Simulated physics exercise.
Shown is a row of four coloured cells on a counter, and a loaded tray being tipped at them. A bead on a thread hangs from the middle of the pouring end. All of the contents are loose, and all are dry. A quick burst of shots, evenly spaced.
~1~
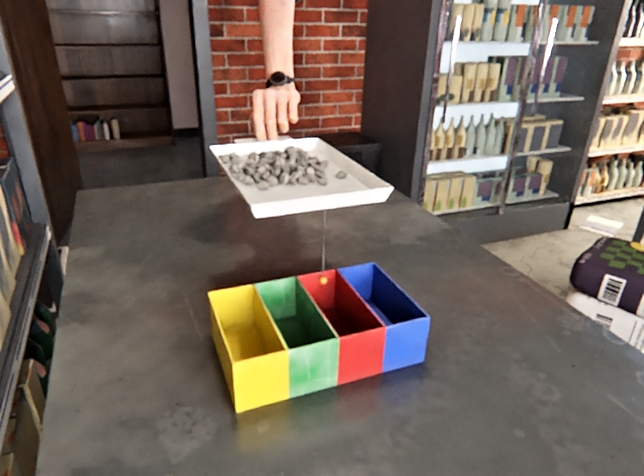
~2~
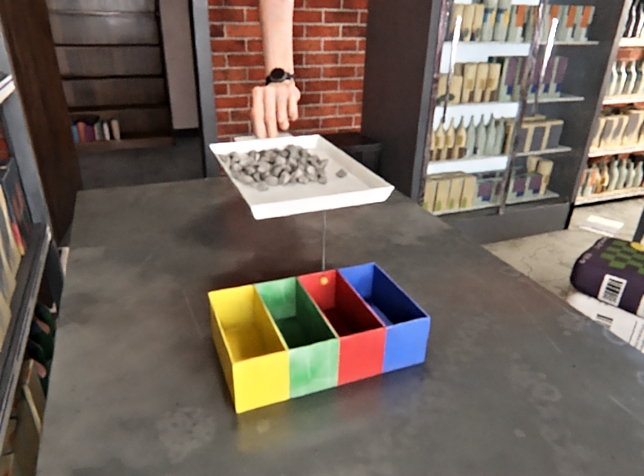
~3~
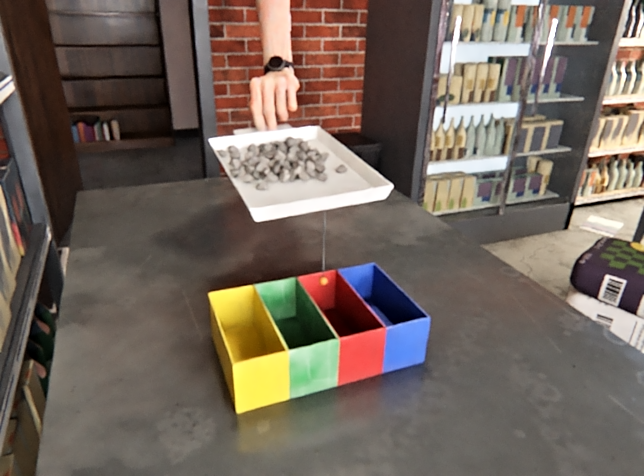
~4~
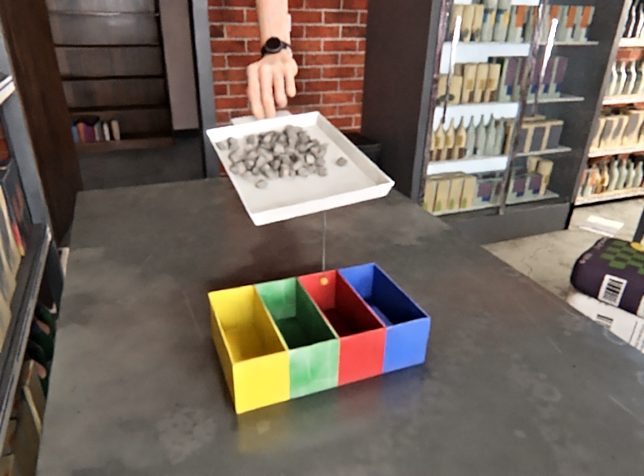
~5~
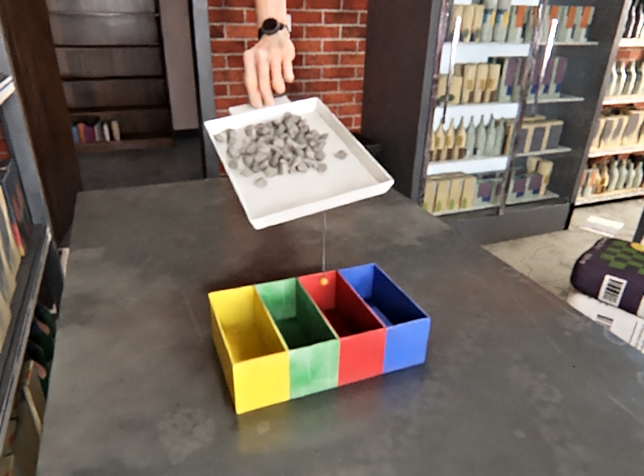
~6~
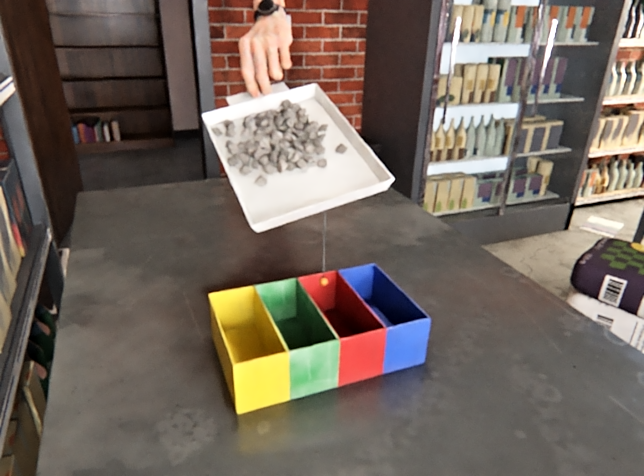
At the start, a hand holds a white tray of small grey pieces nearly level above a box with yellow, green, red and blue compartments on a dark counter. The hand then raises the back of the tray, tilting it gradually toward the box, with its front left corner dipping lowest.
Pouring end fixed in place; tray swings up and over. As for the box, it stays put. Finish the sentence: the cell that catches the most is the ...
... Yellow cell.
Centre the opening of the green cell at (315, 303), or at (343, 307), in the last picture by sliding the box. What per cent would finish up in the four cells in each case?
In order: 80 per cent and 40 per cent.
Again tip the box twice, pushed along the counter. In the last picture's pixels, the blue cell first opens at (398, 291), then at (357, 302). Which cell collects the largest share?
So it would be yellow first and that green cell after that.
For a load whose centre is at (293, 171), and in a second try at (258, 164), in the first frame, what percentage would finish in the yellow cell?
Roughly 60 per cent, then 60 per cent.
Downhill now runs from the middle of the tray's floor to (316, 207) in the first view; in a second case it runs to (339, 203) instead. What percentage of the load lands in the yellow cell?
About 10 % and 0 %.
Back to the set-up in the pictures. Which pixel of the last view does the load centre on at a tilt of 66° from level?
The middle of the pieces sits at roughly (263, 208).
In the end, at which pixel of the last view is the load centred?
Close to (262, 356) in the last view.
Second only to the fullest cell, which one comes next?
Second place belongs to the green cell.
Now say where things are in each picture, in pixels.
The first picture shows corners of the pouring end at (255, 202) and (386, 186), level; middle of the load at (280, 162), bits of gravel; bead on its thread at (323, 280); yellow cell at (262, 377); green cell at (313, 363); red cell at (361, 351); blue cell at (406, 340).
The second picture shows corners of the pouring end at (255, 203) and (386, 186), level; middle of the load at (280, 161).
The third picture shows corners of the pouring end at (255, 207) and (386, 184), tipped barely, lowest at the left corner; middle of the load at (280, 156).
The fourth picture shows corners of the pouring end at (255, 211) and (386, 182), tipped a little, lowest at the left corner; middle of the load at (279, 149).
The fifth picture shows corners of the pouring end at (255, 216) and (386, 179), tipped clearly, lowest at the left corner; middle of the load at (278, 142).
The sixth picture shows corners of the pouring end at (255, 221) and (386, 177), tipped clearly, lowest at the left corner; middle of the load at (277, 135); yellow cell at (262, 378); green cell at (314, 365); red cell at (362, 353); blue cell at (407, 341).
Soon after the last picture, tray tipped steeply; most on the tray; a stray few in the green cell; a small part falling or outside the box.
A little later, tray tipped past a quarter turn; a stray few on the tray; about two thirds in the yellow cell; about a third in the green cell; a stray few falling or outside the box.
Later still, tray tipped past a quarter turn; about two thirds in the yellow cell; about a third in the green cell; a stray few falling or outside the box.
At rest, tray tipped past a quarter turn; about two thirds in the yellow cell; about a third in the green cell; none in the red cell; none in the blue cell; a stray few outside the box.
